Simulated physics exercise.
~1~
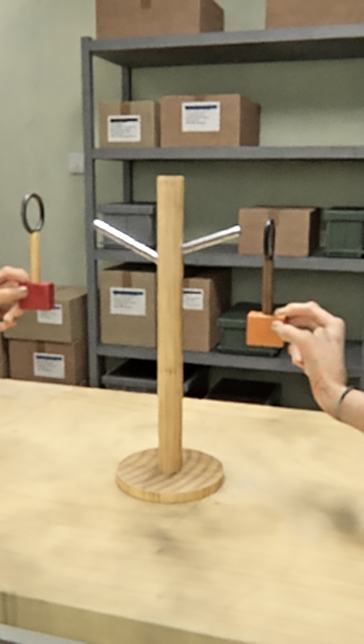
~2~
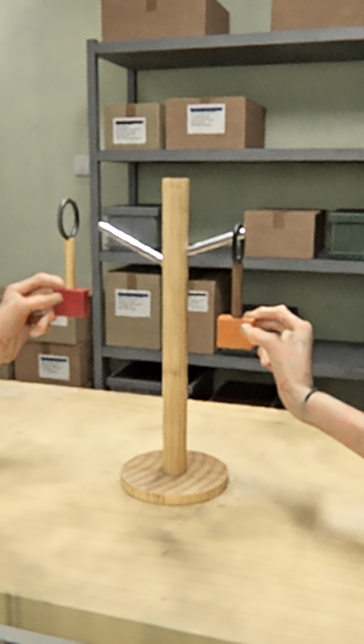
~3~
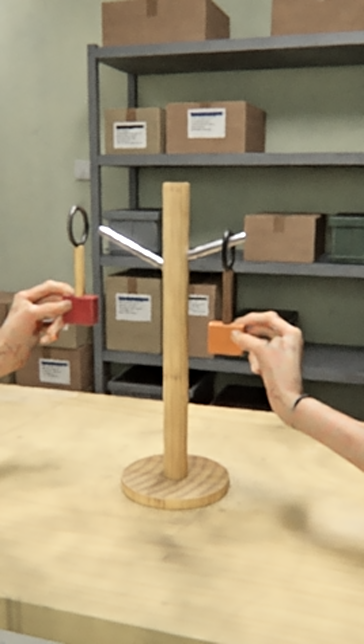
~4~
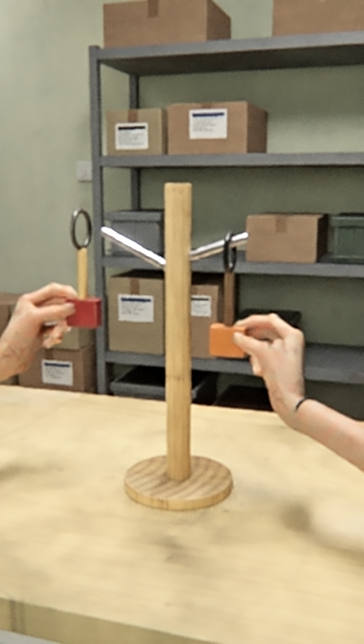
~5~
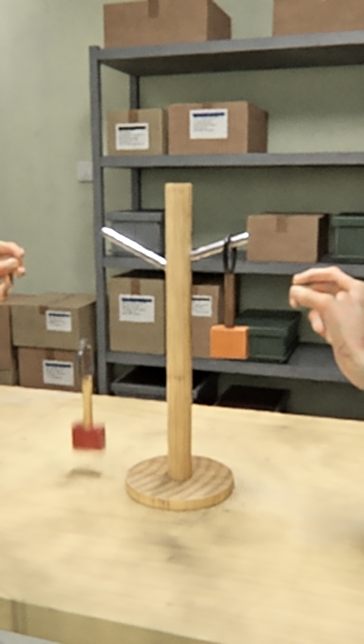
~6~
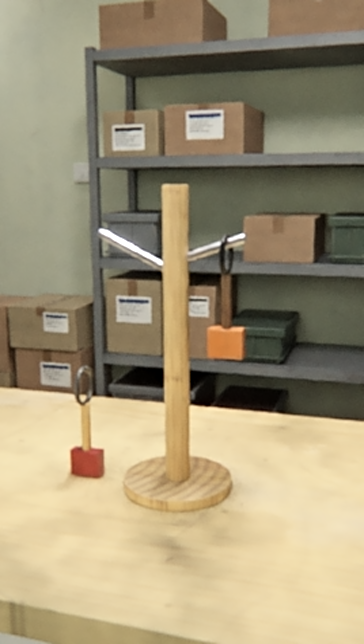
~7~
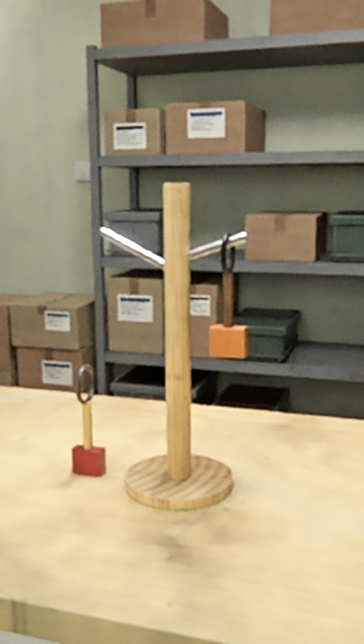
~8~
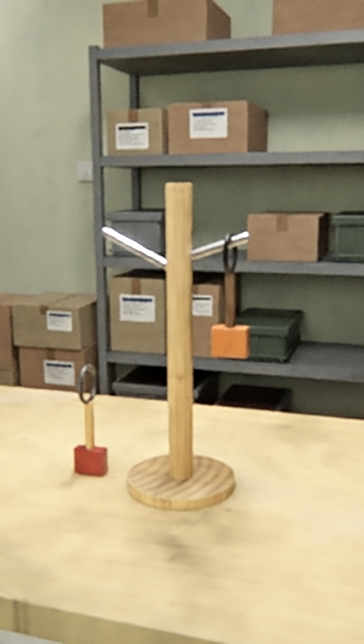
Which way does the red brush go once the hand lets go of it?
The red brush moves down, dropping from beside the left peg to the tabletop.
